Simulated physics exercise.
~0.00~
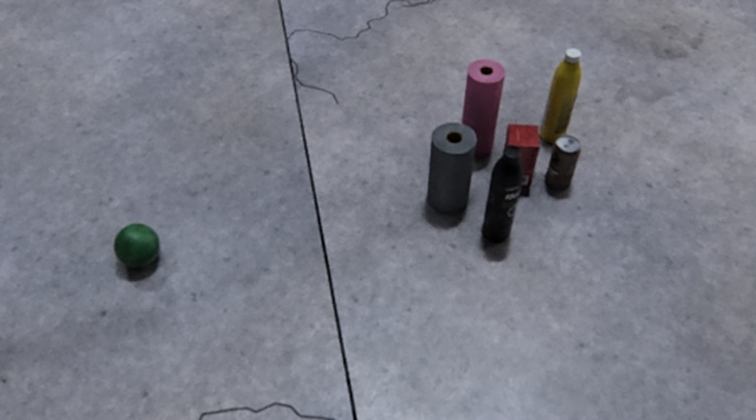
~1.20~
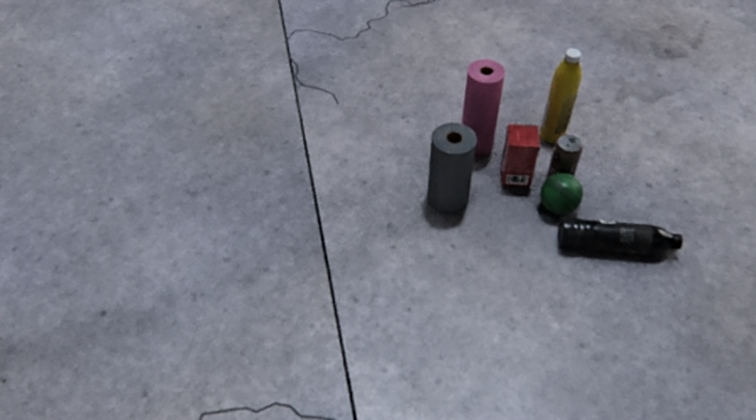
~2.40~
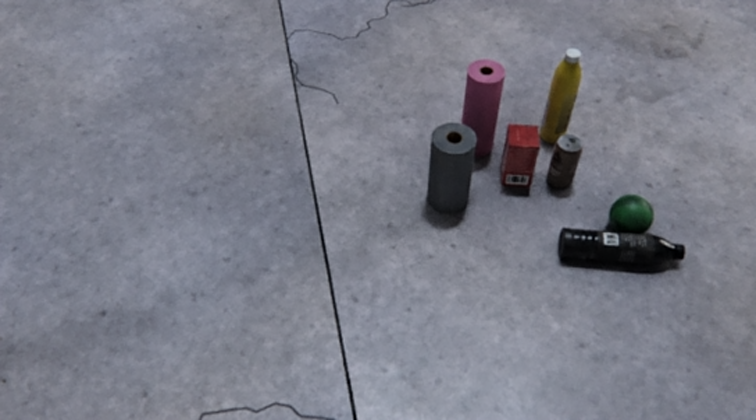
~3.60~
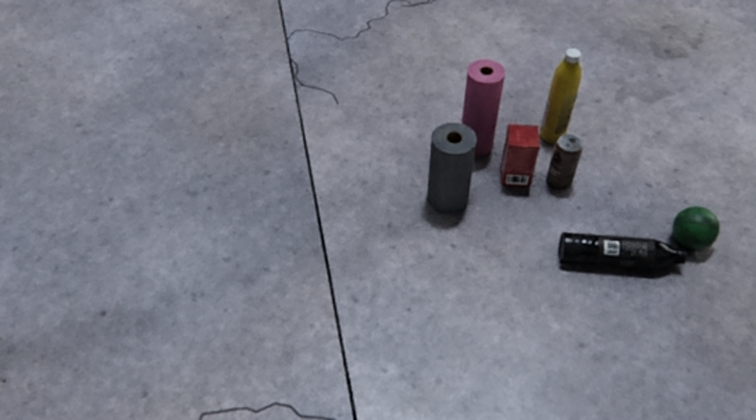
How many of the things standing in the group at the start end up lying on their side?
Just one of them, the black bottle, ends up lying on its side. The two rolls, the carton, the can and the yellow bottle are all still upright.
